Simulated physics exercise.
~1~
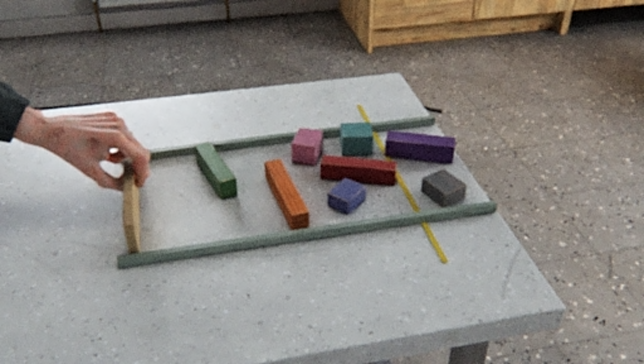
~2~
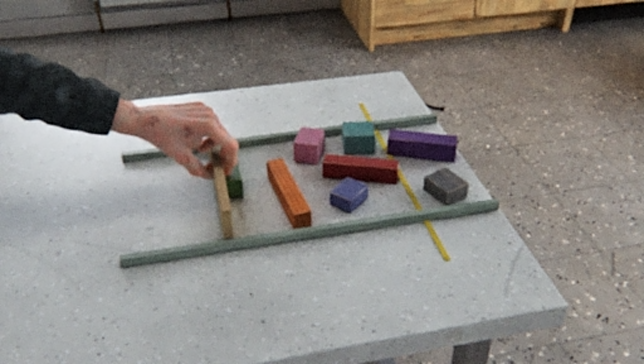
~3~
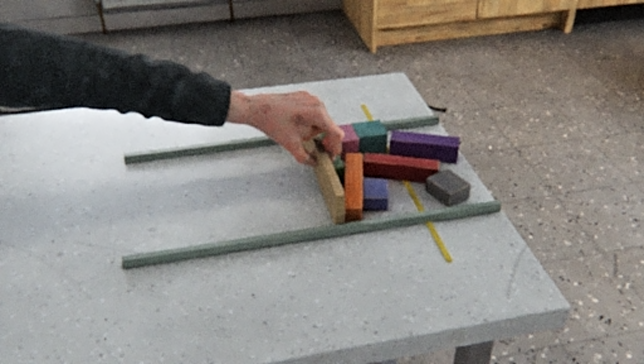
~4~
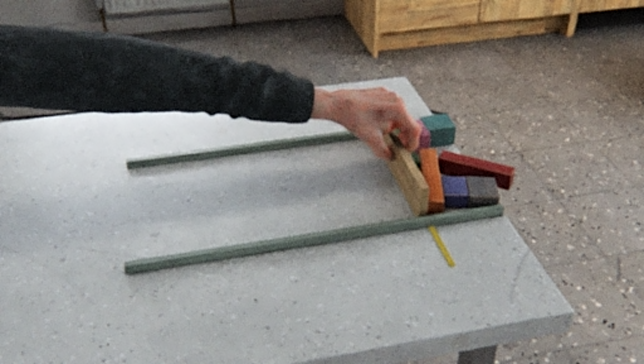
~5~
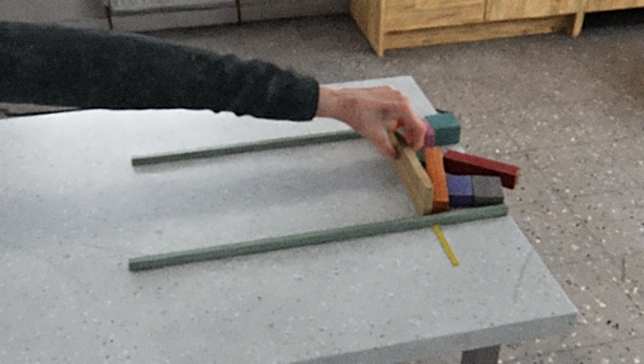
A hand slid an upright wooden board rightward between two green rails, gathering colourful bars and blocks and pushing them toward the table's end, where the purple bar went over and the rest stayed bunched, the red stick jutting past the edge.
